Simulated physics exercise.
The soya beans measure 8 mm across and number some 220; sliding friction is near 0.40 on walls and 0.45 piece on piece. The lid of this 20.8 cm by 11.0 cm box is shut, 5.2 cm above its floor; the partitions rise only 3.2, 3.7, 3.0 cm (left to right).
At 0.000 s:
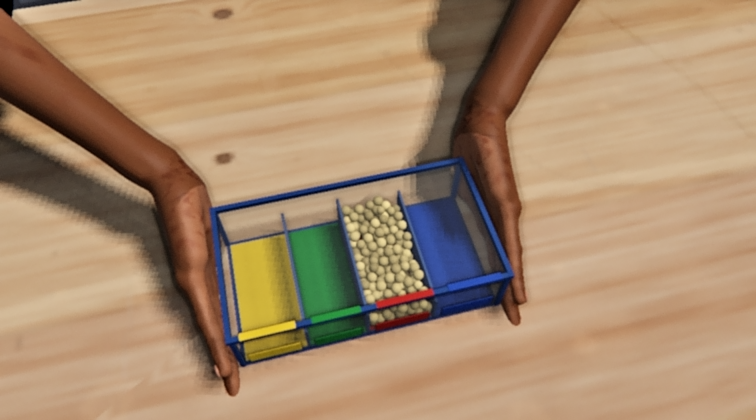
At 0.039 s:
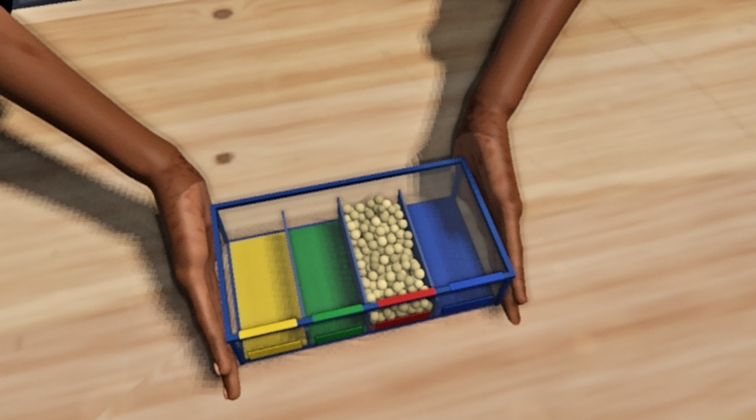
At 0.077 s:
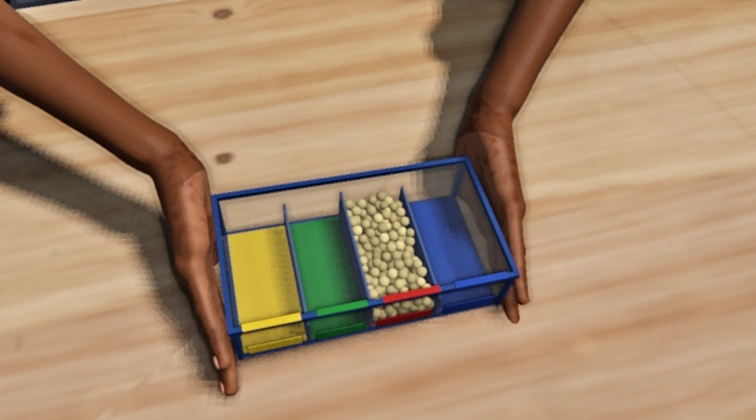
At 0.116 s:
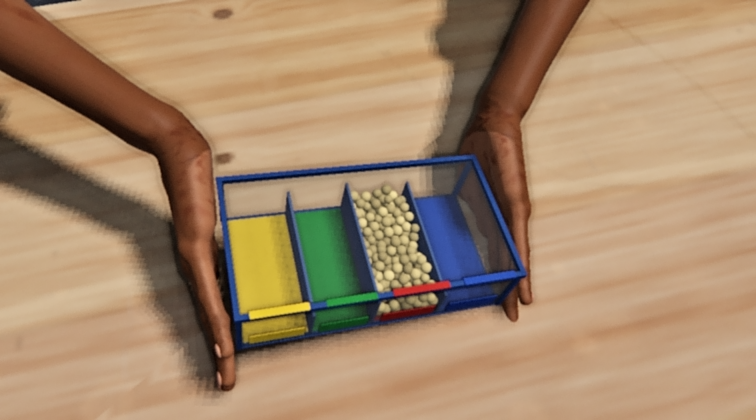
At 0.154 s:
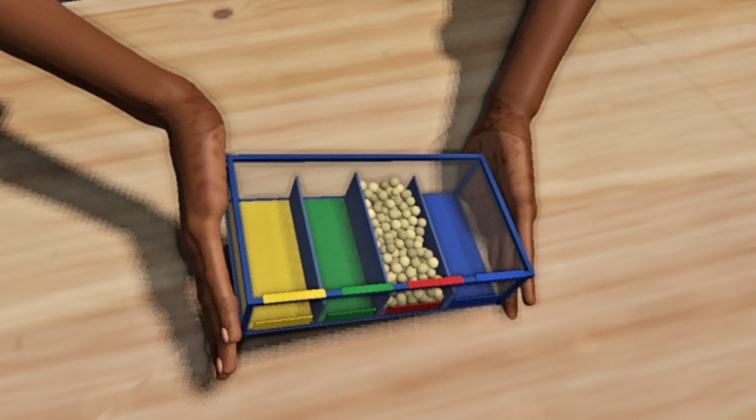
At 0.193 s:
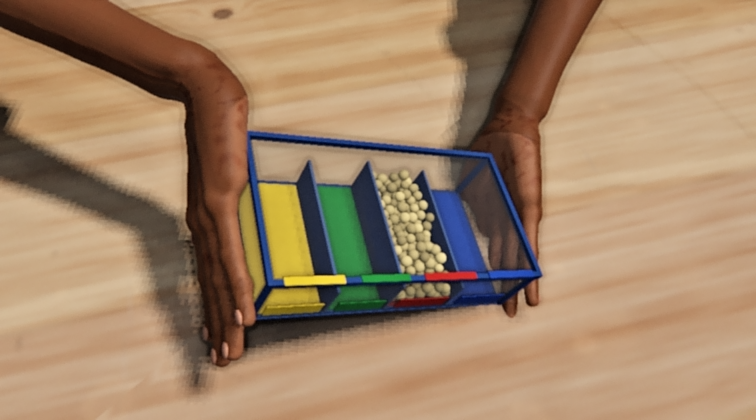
A clear, blue-edged box with yellow, green, red and blue sections, pale round beans filling the red one, was held between two hands, which raised its left side, slowly at first, then faster.
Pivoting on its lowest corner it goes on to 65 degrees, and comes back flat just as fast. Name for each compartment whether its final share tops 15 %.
Red: Yes, blue: Yes, green: No, yellow: No.
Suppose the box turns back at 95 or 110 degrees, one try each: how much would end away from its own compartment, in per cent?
Some 80 and 85 per cent.
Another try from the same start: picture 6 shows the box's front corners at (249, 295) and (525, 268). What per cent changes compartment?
Then about 20 per cent.
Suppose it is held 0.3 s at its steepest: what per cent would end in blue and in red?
Blue 25; red 75.
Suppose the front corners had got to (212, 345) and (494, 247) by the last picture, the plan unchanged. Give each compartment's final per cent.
Red 90, blue 0, green 5, yellow 5.
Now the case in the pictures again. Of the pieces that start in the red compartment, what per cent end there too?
About 80 per cent.
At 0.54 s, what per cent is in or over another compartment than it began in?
Roughly 15 per cent.
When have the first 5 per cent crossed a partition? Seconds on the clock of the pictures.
Near 0.50 s.
After 0.54 s, tilt 62 degrees; red 85 %, blue 15 %.
After 0.77 s, tilt 23 degrees; red 75 %, blue 25 %.
Then, at 1.11 s, tilt 0 degrees; red 75 %, blue 25 %.
In the end, at 1.9 s, red 75 %, blue 25 %, green 0 %, yellow 0 %.
